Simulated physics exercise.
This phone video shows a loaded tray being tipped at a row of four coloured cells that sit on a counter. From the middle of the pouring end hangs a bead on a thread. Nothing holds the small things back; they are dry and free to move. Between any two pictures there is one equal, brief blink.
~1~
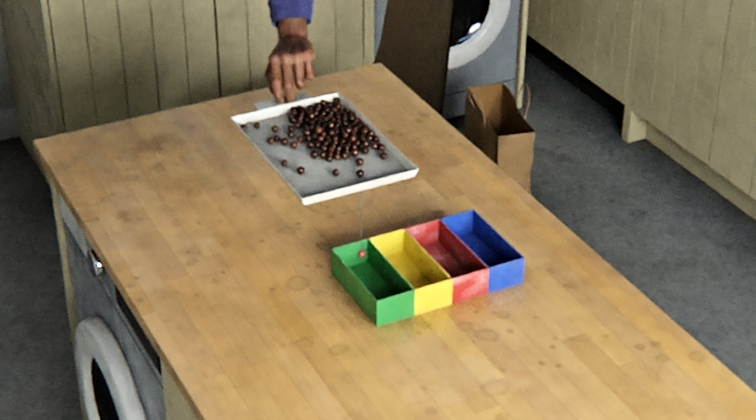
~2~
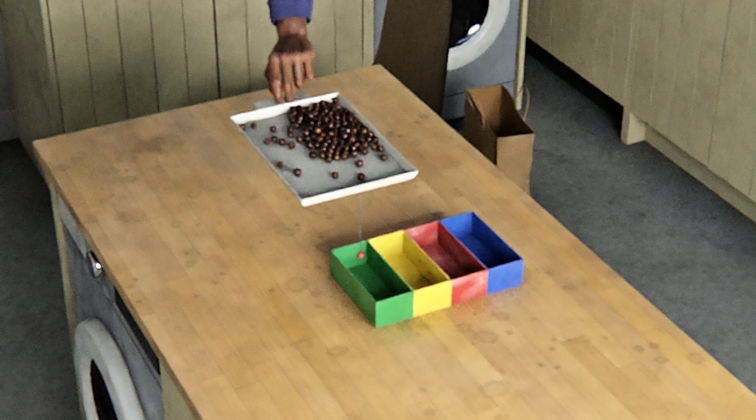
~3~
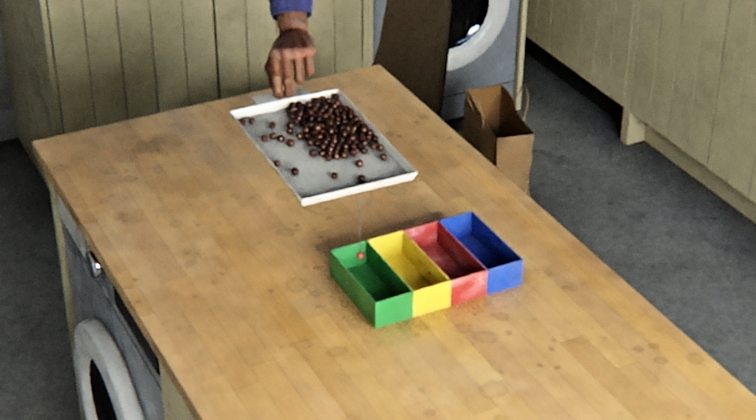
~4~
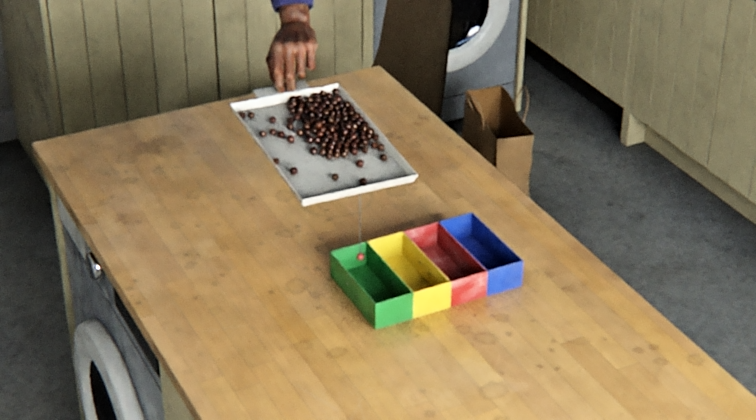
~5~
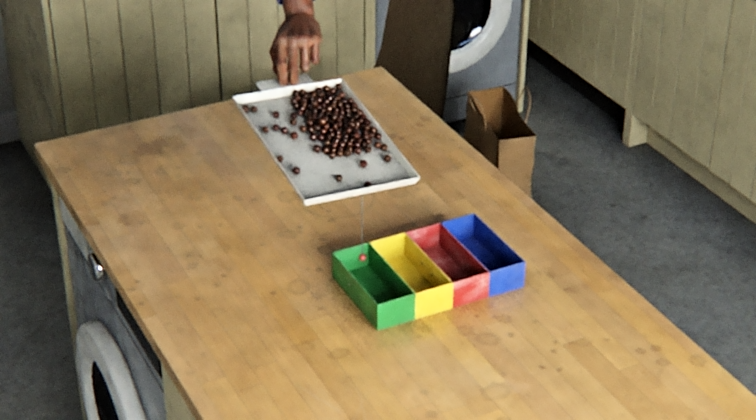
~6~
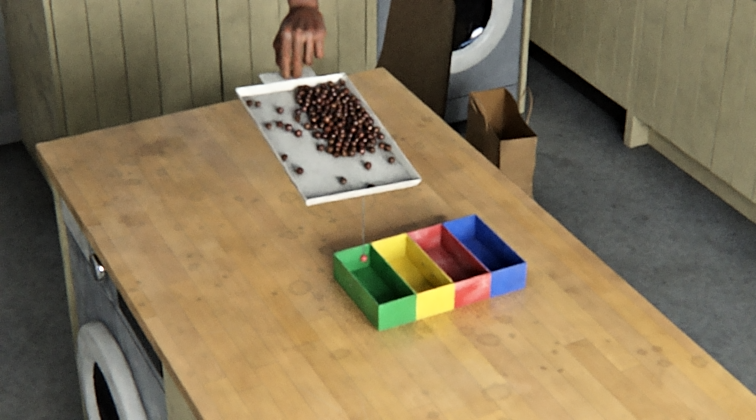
In this clip, a hand holds the far end of a white tray of round brown balls on a wooden counter, tilting it slightly as the balls shift a little, near an open box with green, yellow, red and blue cells.
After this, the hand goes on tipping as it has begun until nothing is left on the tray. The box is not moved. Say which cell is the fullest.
The yellow cell is the fullest.
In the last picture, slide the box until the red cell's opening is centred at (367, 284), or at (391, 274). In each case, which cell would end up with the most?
In order: That blue cell, the cell in blue.
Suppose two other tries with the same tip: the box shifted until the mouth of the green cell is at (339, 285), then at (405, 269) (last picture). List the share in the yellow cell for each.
Close to 20 in a hundred first, close to 50 in a hundred second.
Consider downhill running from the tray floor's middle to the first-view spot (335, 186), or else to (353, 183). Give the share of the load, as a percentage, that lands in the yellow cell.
So it's 0 percent with the first slope and 30 percent with the other.
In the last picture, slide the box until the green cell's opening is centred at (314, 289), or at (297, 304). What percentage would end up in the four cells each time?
In order: 90 percent, then 60 percent.
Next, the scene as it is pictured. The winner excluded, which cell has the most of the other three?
The second spot goes to that red cell.
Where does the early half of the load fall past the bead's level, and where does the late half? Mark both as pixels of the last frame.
Initially about (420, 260); subsequently about (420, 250).
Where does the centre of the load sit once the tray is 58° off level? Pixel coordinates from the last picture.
Close to (402, 187).
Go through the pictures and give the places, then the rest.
Corners of the pouring end (304, 197) and (414, 168), level; middle of the load (328, 132), chocolate balls; bead on its thread (361, 254); green cell (396, 306); yellow cell (433, 294); red cell (470, 284); blue cell (506, 273), in the first picture.
Corners of the pouring end (303, 198) and (413, 170), level; middle of the load (327, 132), in the second picture.
Corners of the pouring end (303, 198) and (413, 171), tipped barely, lowest at the right corner; middle of the load (327, 129), about a tenth on the move, in the third picture.
Corners of the pouring end (304, 198) and (414, 174), tipped a little, lowest at the right corner; middle of the load (327, 126), about a tenth on the move, in the fourth picture.
Corners of the pouring end (306, 198) and (416, 176), tipped a little, lowest at the right corner; middle of the load (330, 123), about a tenth on the move, in the fifth picture.
Corners of the pouring end (308, 198) and (417, 178), tipped a little, lowest at the right corner; middle of the load (334, 121), roughly half on the move; green cell (398, 310); yellow cell (435, 299); red cell (472, 288); blue cell (508, 278), in the sixth picture.
Just after the last frame, tray tipped steeply; roughly two thirds on the tray; about a tenth in the yellow cell; about a tenth in the red cell; just a few in the green cell; just a few in the blue cell; about a tenth falling or outside the box.
A moment on, tray tipped right over; roughly half in the yellow cell; roughly a quarter in the red cell; about a tenth in the green cell; just a few in the blue cell; just a few falling or outside the box.
Further on, tray tipped past a quarter turn; roughly two thirds in the yellow cell; roughly a quarter in the red cell; about a tenth in the green cell; just a few in the blue cell; just a few falling or outside the box.
When it is over, tray tipped past a quarter turn; roughly two thirds in the yellow cell; roughly a quarter in the red cell; about a tenth in the green cell; just a few in the blue cell; just a few outside the box.
